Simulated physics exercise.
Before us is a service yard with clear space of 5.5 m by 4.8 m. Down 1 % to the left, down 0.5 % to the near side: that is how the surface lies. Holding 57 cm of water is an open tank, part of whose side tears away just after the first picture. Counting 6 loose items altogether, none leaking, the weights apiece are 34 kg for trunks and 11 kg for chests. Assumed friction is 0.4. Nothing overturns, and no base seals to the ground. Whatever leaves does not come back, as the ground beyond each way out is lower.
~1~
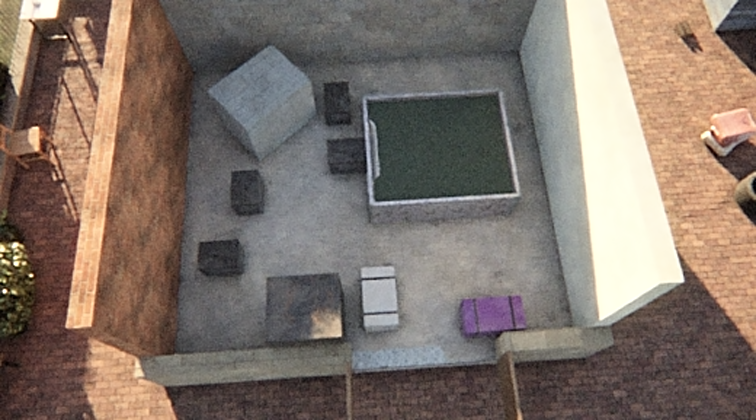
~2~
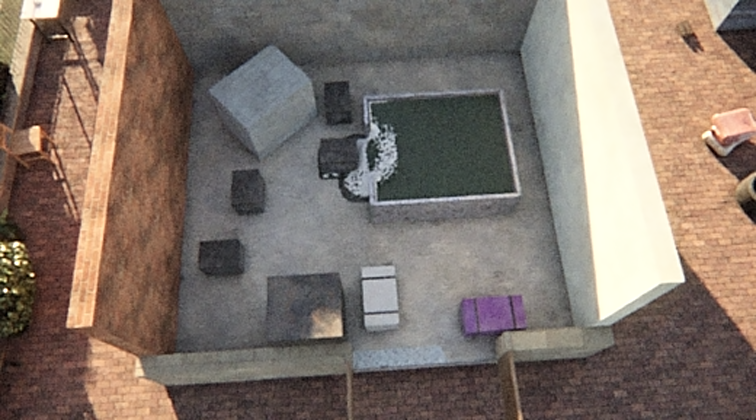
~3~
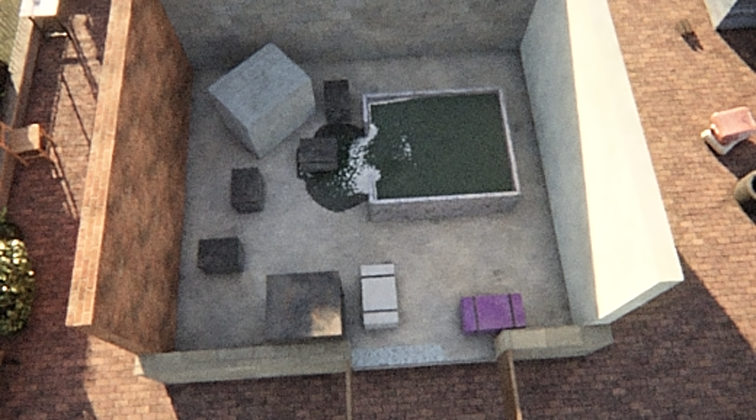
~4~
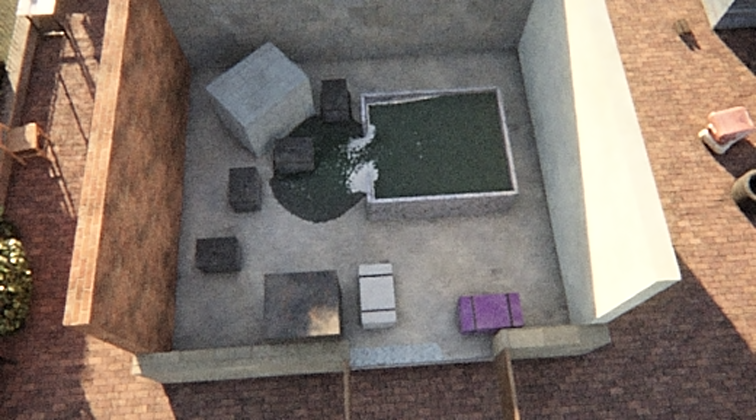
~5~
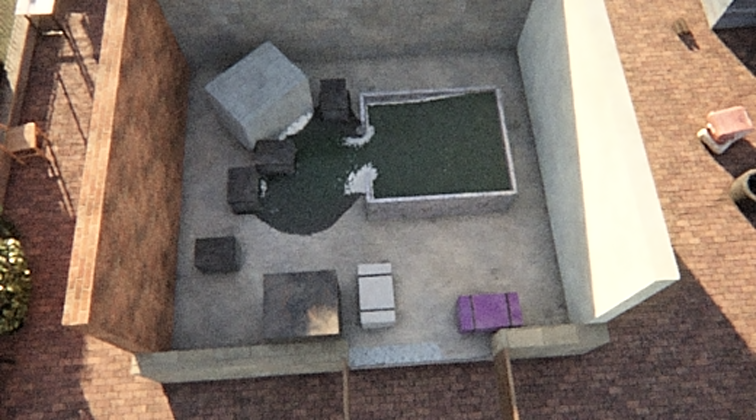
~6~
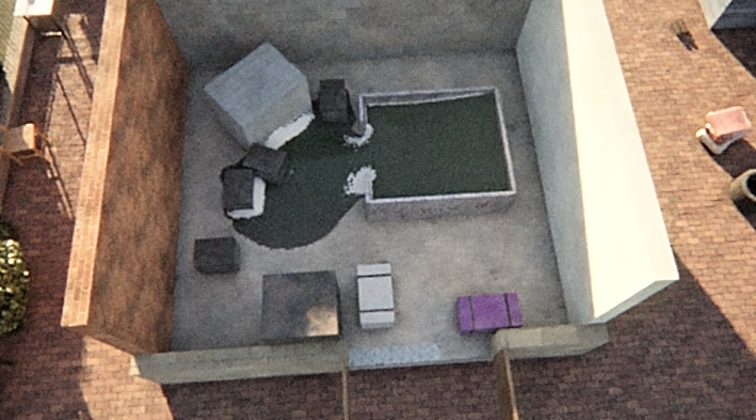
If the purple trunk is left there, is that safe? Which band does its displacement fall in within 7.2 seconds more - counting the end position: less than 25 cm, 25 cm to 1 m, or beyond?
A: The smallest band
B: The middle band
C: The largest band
A.
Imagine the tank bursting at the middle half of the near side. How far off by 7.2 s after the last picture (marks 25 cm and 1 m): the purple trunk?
Outcome for the purple trunk: Long-distance displacement.
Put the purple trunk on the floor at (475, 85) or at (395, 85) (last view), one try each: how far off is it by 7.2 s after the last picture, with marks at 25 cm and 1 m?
I'd say it does not really move on the first try and it does not really move on the second.
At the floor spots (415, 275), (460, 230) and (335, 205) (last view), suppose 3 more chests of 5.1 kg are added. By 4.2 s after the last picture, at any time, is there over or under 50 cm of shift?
Within it, within it, beyond it.
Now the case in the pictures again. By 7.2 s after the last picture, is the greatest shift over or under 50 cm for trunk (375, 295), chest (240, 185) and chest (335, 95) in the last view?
Within, beyond, beyond.
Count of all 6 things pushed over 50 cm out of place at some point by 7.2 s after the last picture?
By my tally, 4.
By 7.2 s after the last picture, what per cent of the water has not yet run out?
Remaining: Approx. 100 per cent.
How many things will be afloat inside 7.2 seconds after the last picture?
The count is 4.
Then, 0.9 s after the last picture the purple trunk is near (490, 311), 0.0 m from its start, aground; 0 of 6 are out; 2 afloat.
Then, 2.8 s after the last picture the purple trunk is near (490, 311), 0.0 m from its start, aground; 0 of 6 are out; 3 afloat.
Then, 4.8 s after the last picture the purple trunk is near (490, 311), 0.0 m from its start, aground; 0 of 6 are out; 3 afloat.
Then, 7.2 s after the last picture the purple trunk is near (490, 311), 0.0 m from its start, aground; 0 of 6 are out; 4 afloat.
